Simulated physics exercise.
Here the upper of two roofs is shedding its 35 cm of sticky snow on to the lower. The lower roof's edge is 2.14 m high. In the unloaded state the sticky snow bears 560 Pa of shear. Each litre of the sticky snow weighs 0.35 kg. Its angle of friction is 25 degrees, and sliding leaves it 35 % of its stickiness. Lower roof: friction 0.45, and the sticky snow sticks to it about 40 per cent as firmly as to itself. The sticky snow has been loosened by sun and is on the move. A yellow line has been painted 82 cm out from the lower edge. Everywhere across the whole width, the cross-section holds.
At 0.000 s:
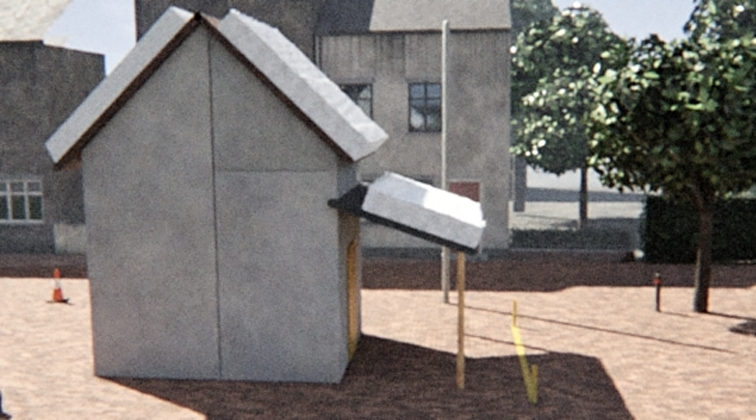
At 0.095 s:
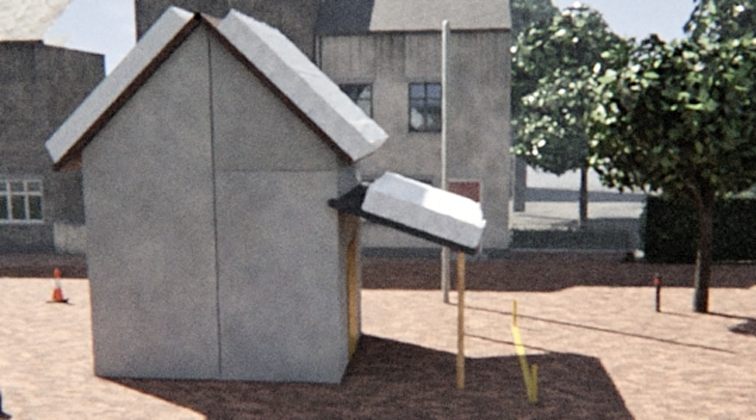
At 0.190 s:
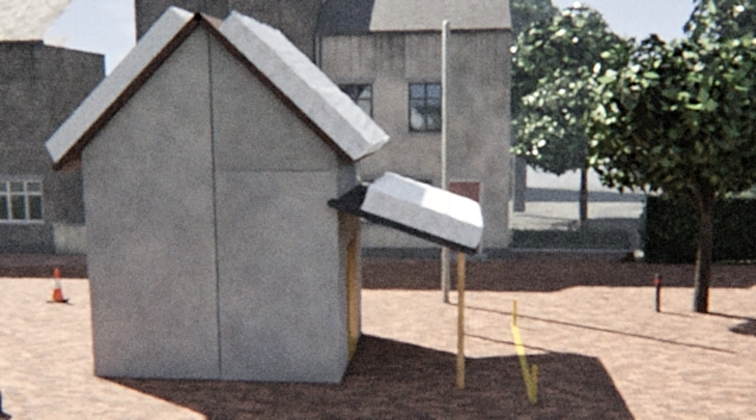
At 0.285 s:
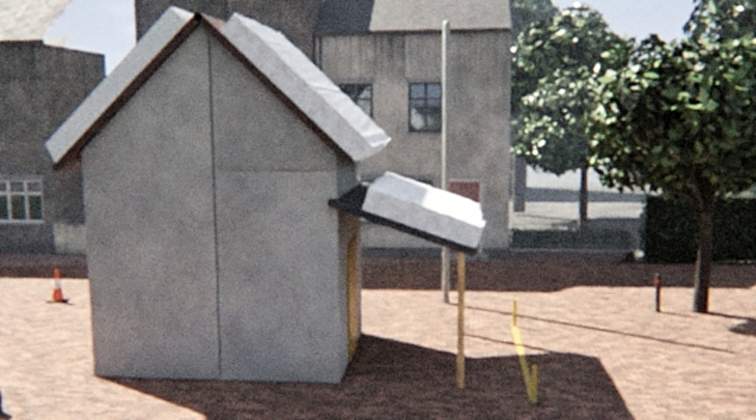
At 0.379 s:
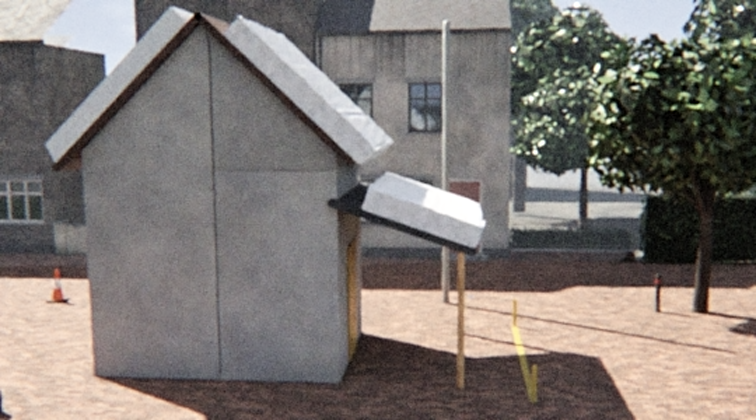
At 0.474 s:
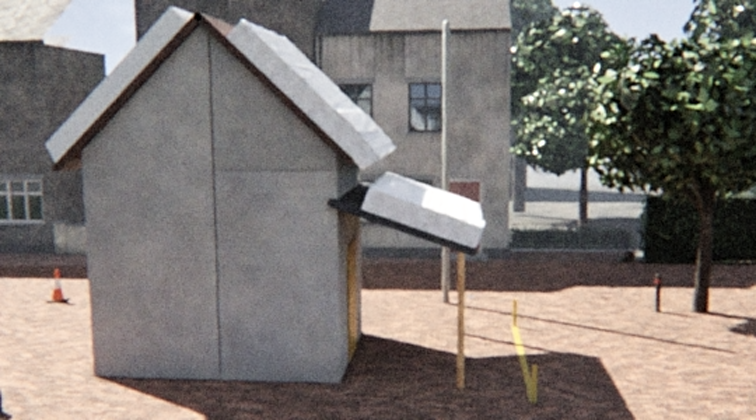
At first, thick white snow lies on both slopes of a small grey building's steep roof and on a lower roof at its right, propped by a wooden post. Then the snow on the upper right slope slides slightly down in one piece, its front edge poking a little past the eave.
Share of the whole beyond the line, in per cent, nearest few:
Some 30 out of 100.
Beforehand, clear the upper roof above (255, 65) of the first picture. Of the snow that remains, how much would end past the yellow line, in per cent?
Roughly 12 per cent.
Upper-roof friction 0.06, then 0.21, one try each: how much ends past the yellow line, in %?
In that order: 60 %, 55 %.
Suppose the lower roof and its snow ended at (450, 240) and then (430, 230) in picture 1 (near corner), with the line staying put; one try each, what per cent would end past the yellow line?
Roughly 35 % and then 40 %.
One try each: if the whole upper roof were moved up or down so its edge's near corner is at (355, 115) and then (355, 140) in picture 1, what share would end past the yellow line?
In turn about 50 %, 45 %.
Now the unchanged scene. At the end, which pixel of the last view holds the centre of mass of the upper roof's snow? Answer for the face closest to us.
It sits close to (487, 295).
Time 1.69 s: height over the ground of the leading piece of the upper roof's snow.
I'd say around 2.6 metres.
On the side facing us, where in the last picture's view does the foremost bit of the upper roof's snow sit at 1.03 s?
Around pixel (402, 186).
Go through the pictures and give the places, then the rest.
The first picture shows foremost bit of the sticky snow at (355, 155).
The second picture shows foremost bit of the sticky snow at (355, 155), its middle shifted 8 mm.
The third picture shows foremost bit of the sticky snow at (356, 144), its middle shifted 3.3 cm, 1 % of it past the upper edge, in one piece.
The fourth picture shows foremost bit of the sticky snow at (358, 144), its middle shifted 7.3 cm, 3 % of it past the upper edge, in one piece.
The fifth picture shows foremost bit of the sticky snow at (361, 137), its middle shifted 13 cm, 5 % of it past the upper edge, in one piece.
The sixth picture shows foremost bit of the sticky snow at (366, 150), its middle shifted 21 cm, 8 % of it past the upper edge, in one piece.
After 1.03 s, none is below the lower edge and 0 % is past the line.
After 1.69 s, none is below the lower edge and 0 % is past the line.
After 2.34 s, 18 % is below the lower edge and 2 % is past the line.
After 3.00 s, 48 % is below the lower edge and 23 % is past the line.
After 4.60 s, 56 % is below the lower edge and 30 % is past the line.
